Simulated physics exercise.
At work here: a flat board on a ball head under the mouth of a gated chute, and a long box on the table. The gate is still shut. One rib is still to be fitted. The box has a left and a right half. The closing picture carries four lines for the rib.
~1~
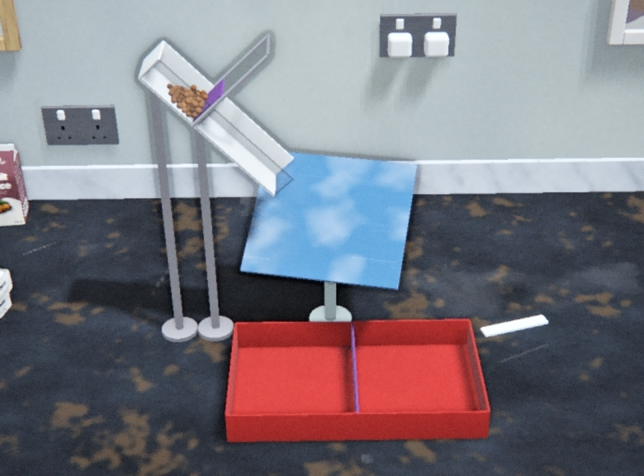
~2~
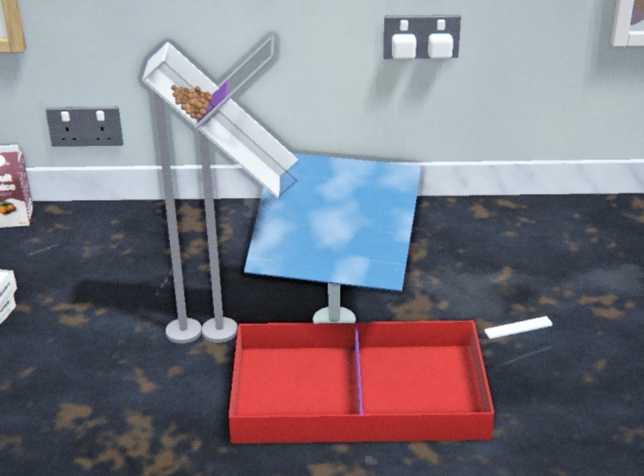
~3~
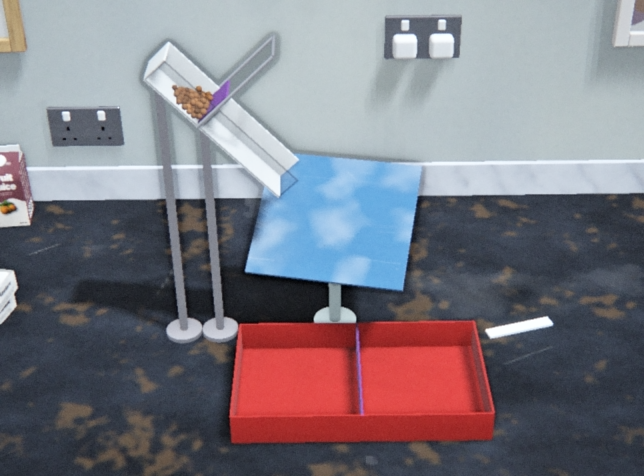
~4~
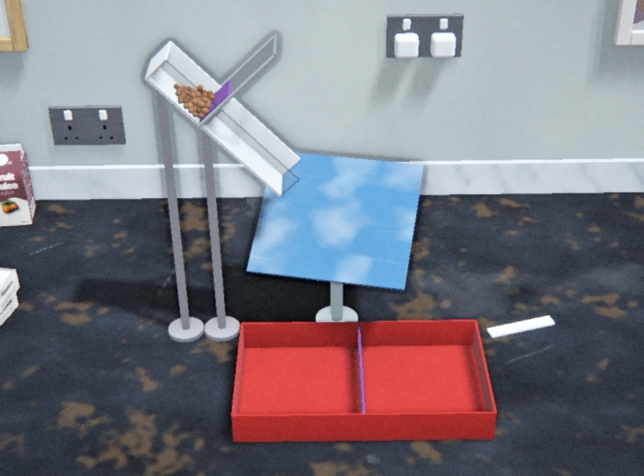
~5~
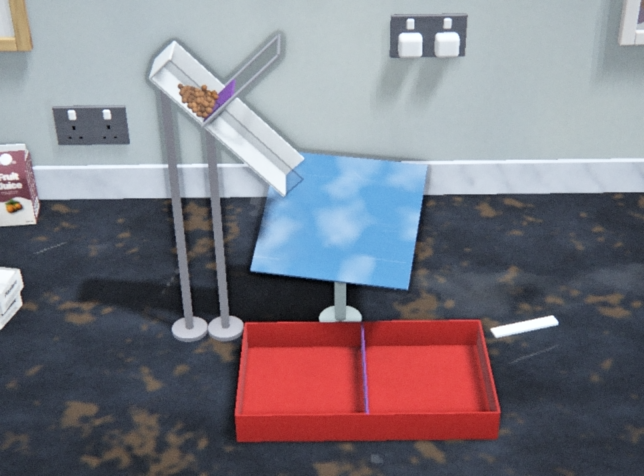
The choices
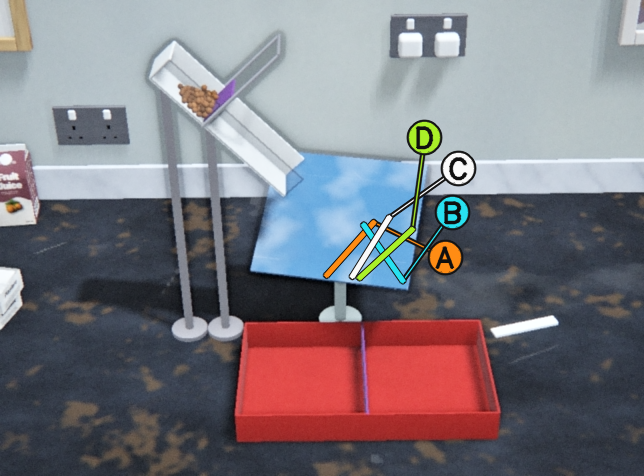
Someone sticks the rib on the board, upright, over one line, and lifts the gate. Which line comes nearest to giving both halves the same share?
It is B.
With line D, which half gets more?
The left half.
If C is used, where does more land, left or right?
More lands on the left.
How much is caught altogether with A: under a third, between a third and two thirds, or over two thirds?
Line A gives over two thirds.
On the marked copy, line A from (373, 222) to (326, 275); line B from (363, 224) to (402, 280); line C from (389, 217) to (352, 276); line D from (412, 229) to (359, 277).
Choosing A, of what is caught, almost all in the left half, about a tenth in the right.
Choosing B, of what is caught, roughly a third in the left half, roughly two thirds in the right.
Choosing C, of what is caught, every piece in the left half, not one piece in the right.
Choosing D, of what is caught, almost all in the left half, about a tenth in the right.
